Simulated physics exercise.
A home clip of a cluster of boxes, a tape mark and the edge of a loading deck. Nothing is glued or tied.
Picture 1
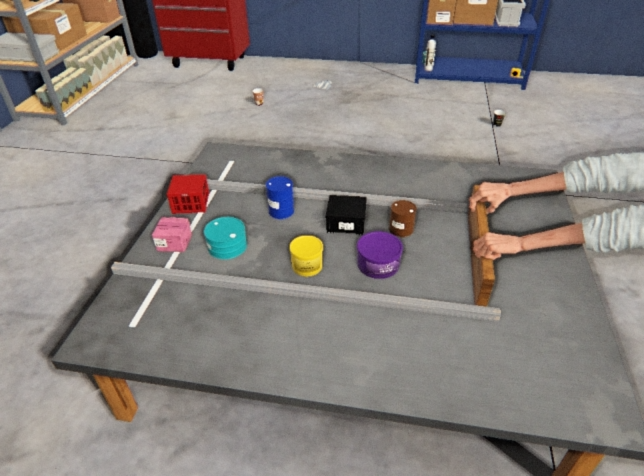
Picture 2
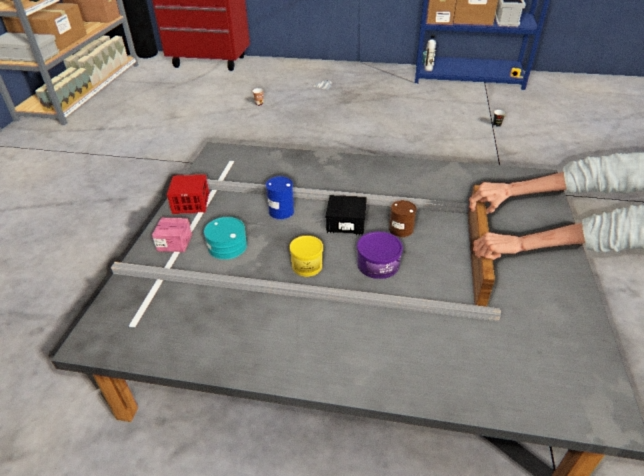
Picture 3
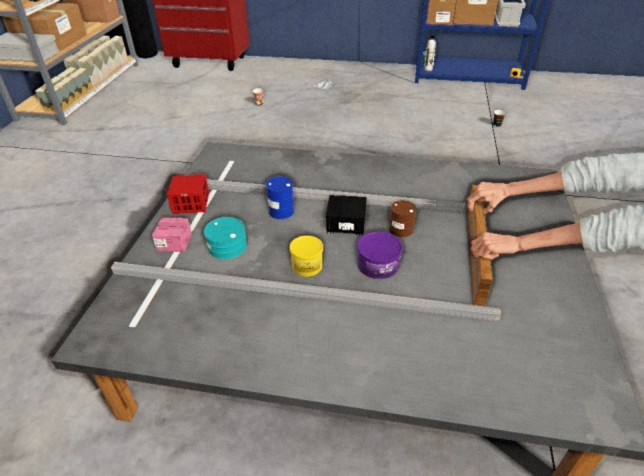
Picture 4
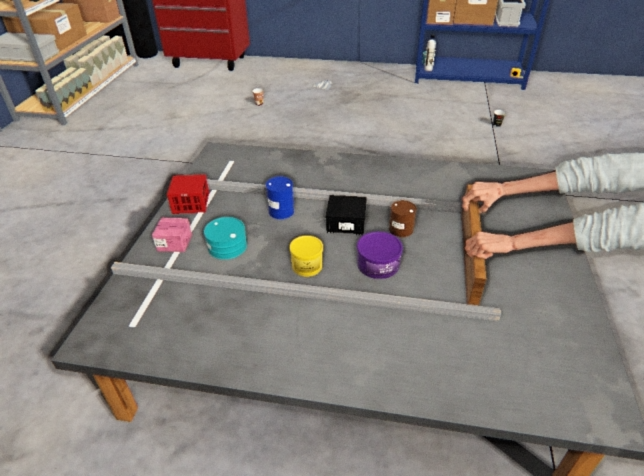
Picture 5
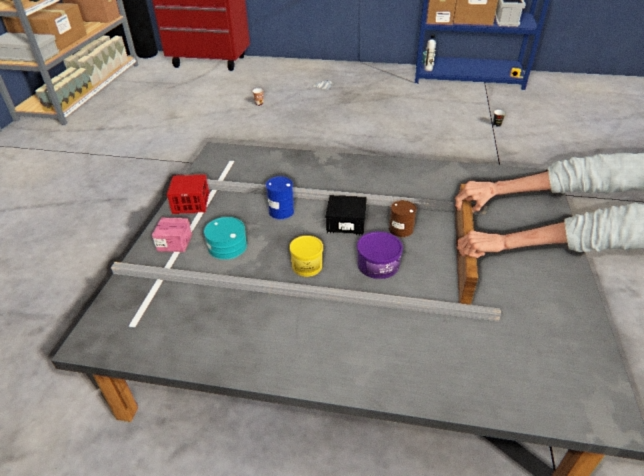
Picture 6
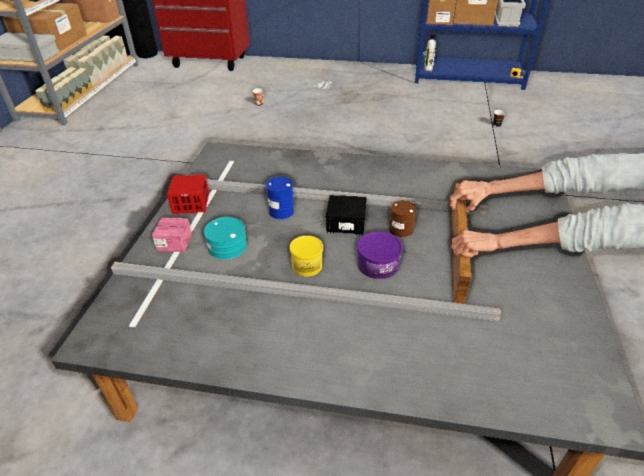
To begin with, two hands grip a wooden plank at the right of a grey table, where colourful boxes and canisters sit between two rails, the red crate and pink parcel by a white tape line. The hands then slide the plank slowly a short way left, while the objects stay still.
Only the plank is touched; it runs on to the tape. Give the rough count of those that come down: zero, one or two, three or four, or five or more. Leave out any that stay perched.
The number that fall off is three or four.
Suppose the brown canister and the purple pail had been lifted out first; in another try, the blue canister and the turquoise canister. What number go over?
The counts: 2 and 2.
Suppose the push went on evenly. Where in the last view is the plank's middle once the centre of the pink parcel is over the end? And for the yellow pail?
About (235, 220), and (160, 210) for the other.
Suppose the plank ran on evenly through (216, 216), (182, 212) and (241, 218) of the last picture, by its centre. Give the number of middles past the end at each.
Place by place, 2, 5 and 0.
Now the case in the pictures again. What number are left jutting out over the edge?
It comes to 1.
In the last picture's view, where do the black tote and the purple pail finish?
The black tote stops around (163, 200); the purple pail around (163, 229).
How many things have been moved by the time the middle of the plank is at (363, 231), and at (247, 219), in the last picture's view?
4 and 8.
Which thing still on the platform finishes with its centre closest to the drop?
That is the black tote.
A little later, none off yet; red crate at rest near (189, 194); pink parcel at rest near (173, 235); turquoise canister at rest near (226, 238).
When it is over, the number that fall off is three or four; down, blue canister, turquoise canister, pink parcel and red crate.
